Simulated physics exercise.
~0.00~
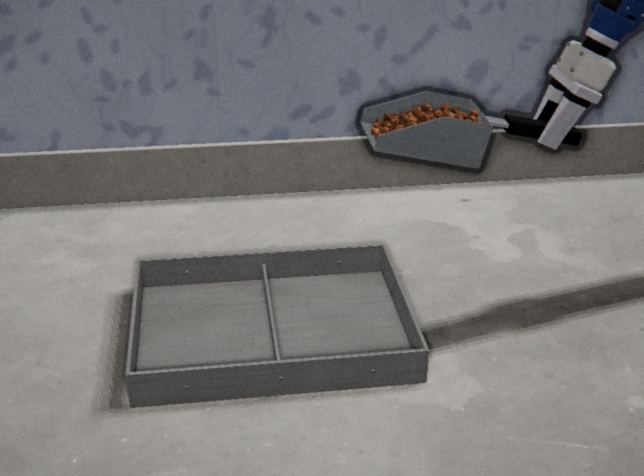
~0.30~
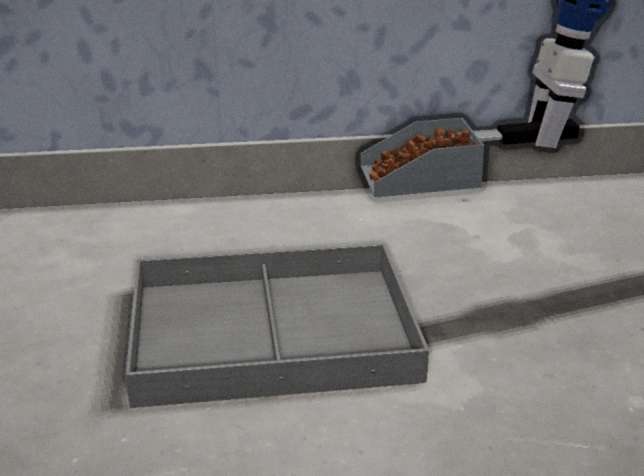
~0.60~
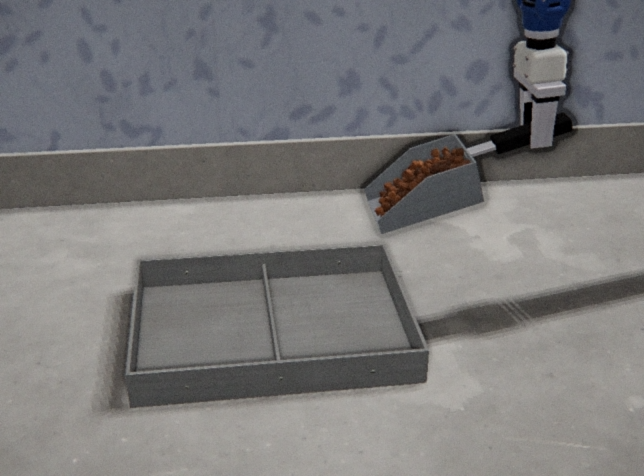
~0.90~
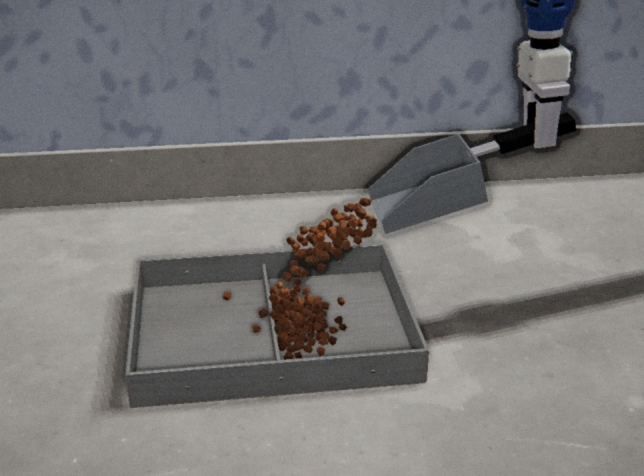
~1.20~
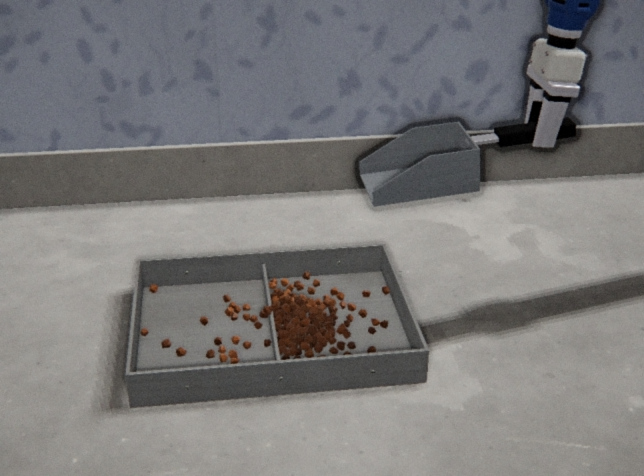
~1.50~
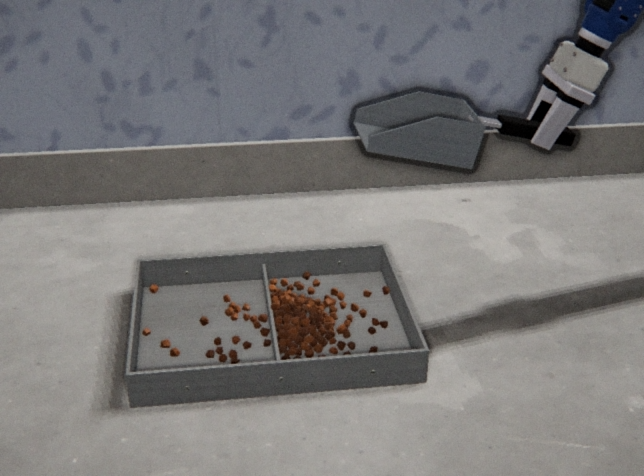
Robot arm tipping a scoop of brown pellets into a divided gray tray, most landing right of the divider, some scattering left.
